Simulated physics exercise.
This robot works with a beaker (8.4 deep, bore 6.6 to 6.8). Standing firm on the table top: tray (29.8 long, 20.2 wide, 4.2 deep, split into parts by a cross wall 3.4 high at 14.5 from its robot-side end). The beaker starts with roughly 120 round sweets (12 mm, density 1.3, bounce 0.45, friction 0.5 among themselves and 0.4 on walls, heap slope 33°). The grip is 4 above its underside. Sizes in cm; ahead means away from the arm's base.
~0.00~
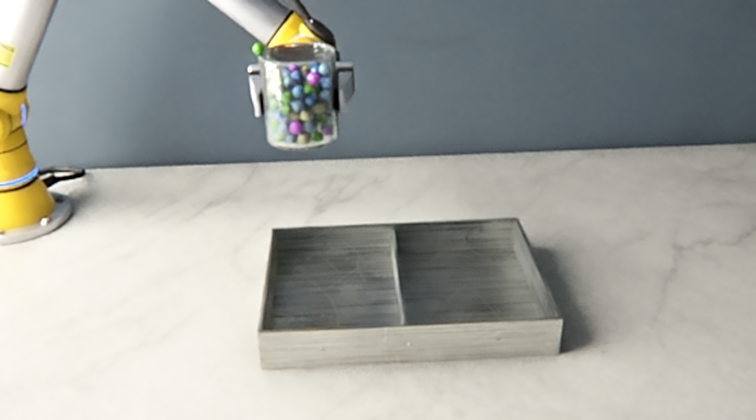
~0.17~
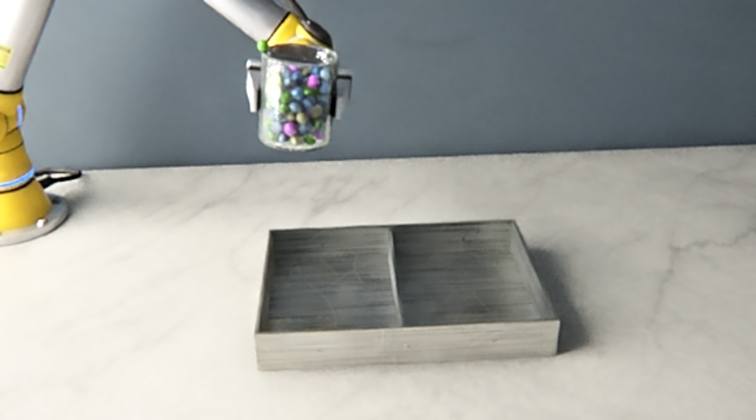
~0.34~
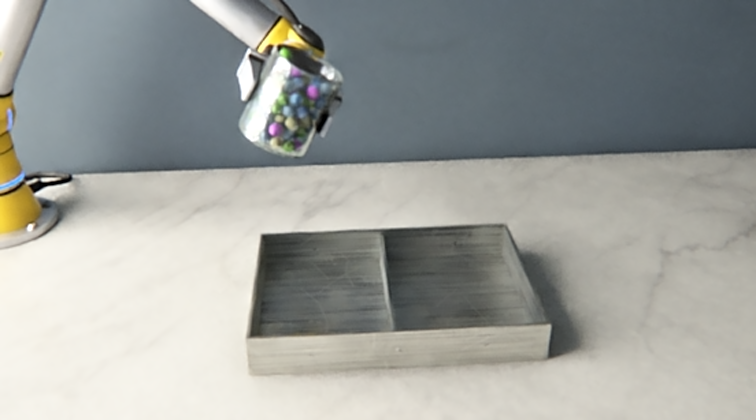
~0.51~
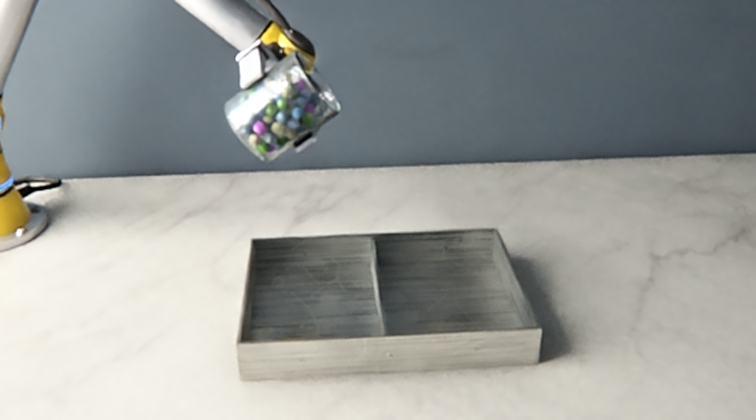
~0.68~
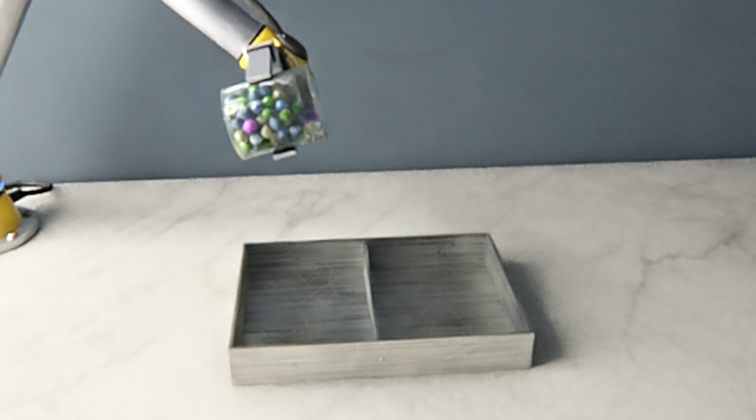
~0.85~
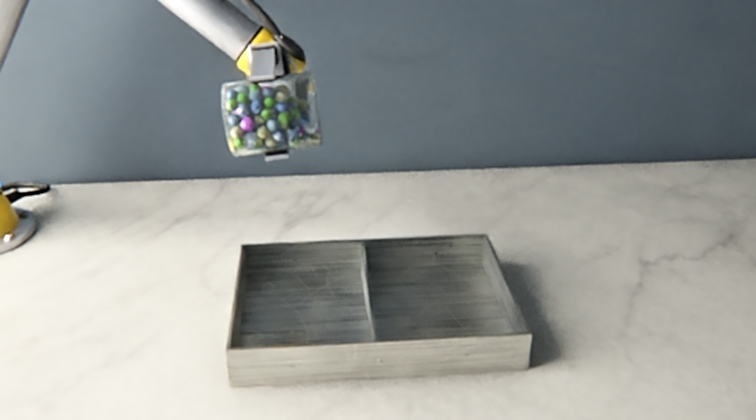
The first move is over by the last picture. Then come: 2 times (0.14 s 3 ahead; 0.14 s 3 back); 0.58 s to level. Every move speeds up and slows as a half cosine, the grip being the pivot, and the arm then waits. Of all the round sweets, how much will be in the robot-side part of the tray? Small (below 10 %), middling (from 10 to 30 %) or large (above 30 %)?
A middling share, from 10 to 30 %, ends in the robot-side part of the tray.
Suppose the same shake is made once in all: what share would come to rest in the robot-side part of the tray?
Then about 10 per cent.
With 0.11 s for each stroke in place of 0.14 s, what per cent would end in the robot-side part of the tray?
It would be near 20 per cent.
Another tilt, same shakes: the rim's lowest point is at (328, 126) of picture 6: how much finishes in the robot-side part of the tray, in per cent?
Some 5 per cent.
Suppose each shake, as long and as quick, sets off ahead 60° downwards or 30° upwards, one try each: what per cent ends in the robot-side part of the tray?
About 5 and 20 per cent.
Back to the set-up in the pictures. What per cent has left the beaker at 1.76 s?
Some 40 per cent.
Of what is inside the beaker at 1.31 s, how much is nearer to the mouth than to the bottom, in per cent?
Some 55 per cent.
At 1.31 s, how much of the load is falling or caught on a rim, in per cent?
About 4 per cent.
After 1.31 s, tilted 84° forward, highest piece 26 above the table; 91 in the beaker, 10 in the far-side part, 9 in the robot-side part, 5 in flight or on a rim.
After 1.76 s, tilted 28° forward, highest piece 28 above the table; 71 in the beaker, 25 in the far-side part, 19 in the robot-side part.
After 2.19 s, level, highest piece 26 above the table; 71 in the beaker, 25 in the far-side part, 19 in the robot-side part.
After 3.24 s, level, highest piece 26 above the table; 71 in the beaker, 25 in the far-side part, 19 in the robot-side part.
At rest, 71 in the beaker, 25 in the far-side part, 19 in the robot-side part. That is 17 % in the robot-side part of the tray.
